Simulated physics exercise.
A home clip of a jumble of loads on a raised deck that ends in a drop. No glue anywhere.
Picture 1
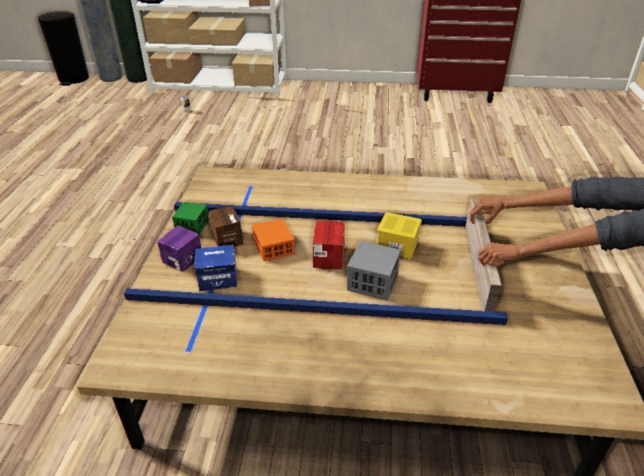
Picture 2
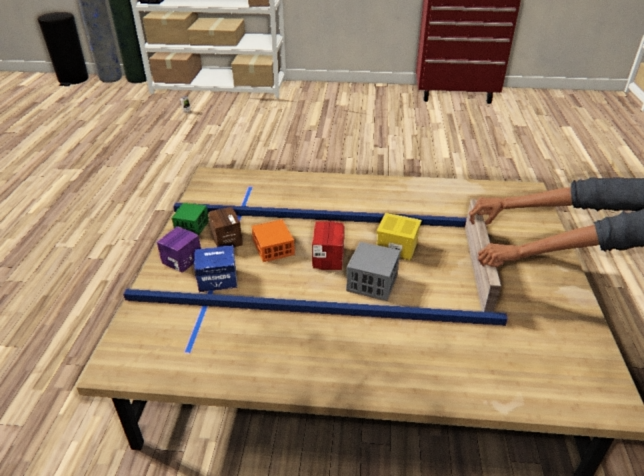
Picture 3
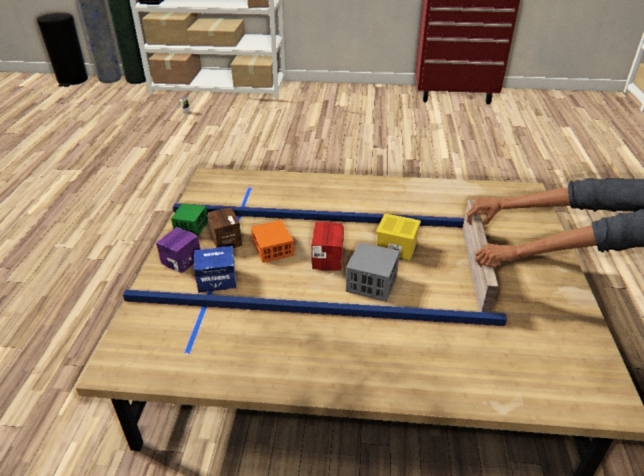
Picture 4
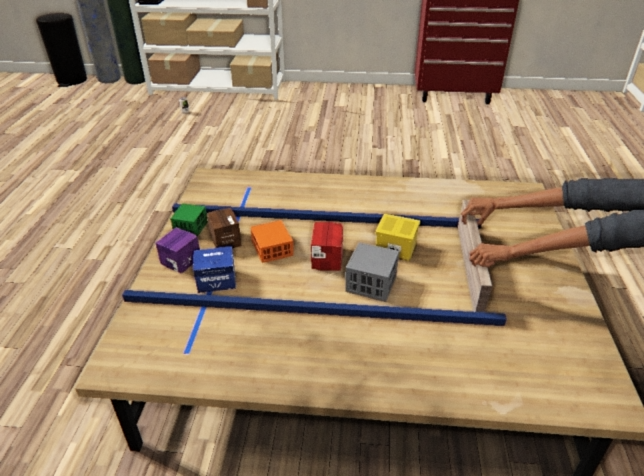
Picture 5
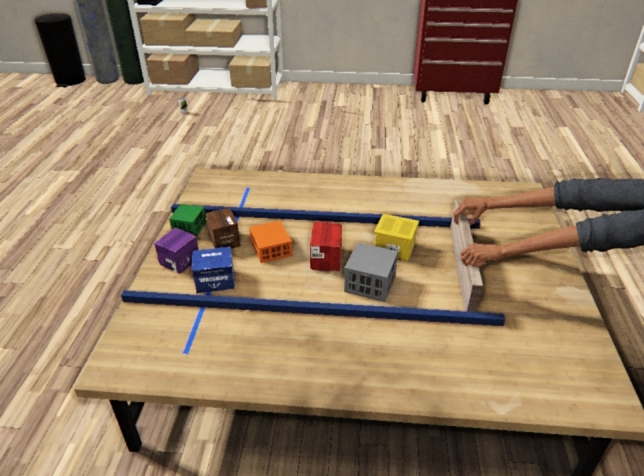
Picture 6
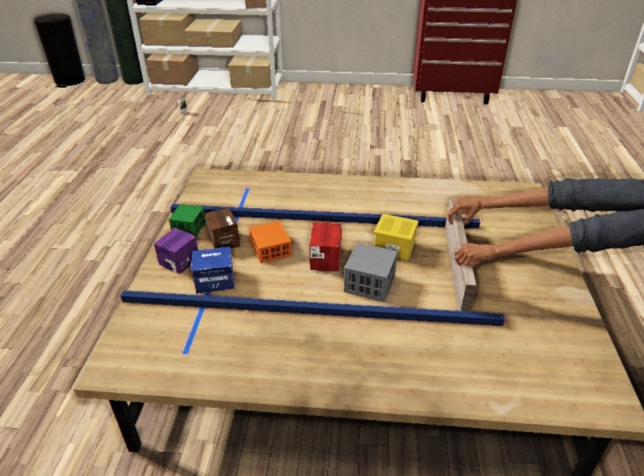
Two hands sliding a plank slightly left between blue rails on a wooden table, with colourful boxes sitting still.
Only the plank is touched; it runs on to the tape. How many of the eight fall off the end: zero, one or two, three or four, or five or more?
As it turns out, the number that fall off is three or four.
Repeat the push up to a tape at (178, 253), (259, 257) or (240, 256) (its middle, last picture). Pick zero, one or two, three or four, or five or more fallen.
The falls would be five or over; either one or two; either one or two.
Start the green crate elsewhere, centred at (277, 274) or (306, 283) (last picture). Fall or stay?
In that order, it holds on; survives.
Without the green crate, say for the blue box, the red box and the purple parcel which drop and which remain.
The blue box is kept, the red box does not fall, the purple parcel drops off.
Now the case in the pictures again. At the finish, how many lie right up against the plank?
2 of them.
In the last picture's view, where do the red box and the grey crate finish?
The red box at (170, 238), the grey crate at (192, 265).
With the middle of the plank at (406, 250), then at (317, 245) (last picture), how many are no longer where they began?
First 1, then 5.
Soon after, none off yet; green crate at rest near (188, 221); purple parcel at rest near (177, 251); brown parcel at rest near (223, 230).
After that, none off yet; green crate displaced a little near (177, 219); purple parcel at rest near (177, 251); brown parcel displaced about its own width near (196, 226).
In the end, the number that fall off is three or four; gone, orange crate, brown parcel, purple parcel and green crate.
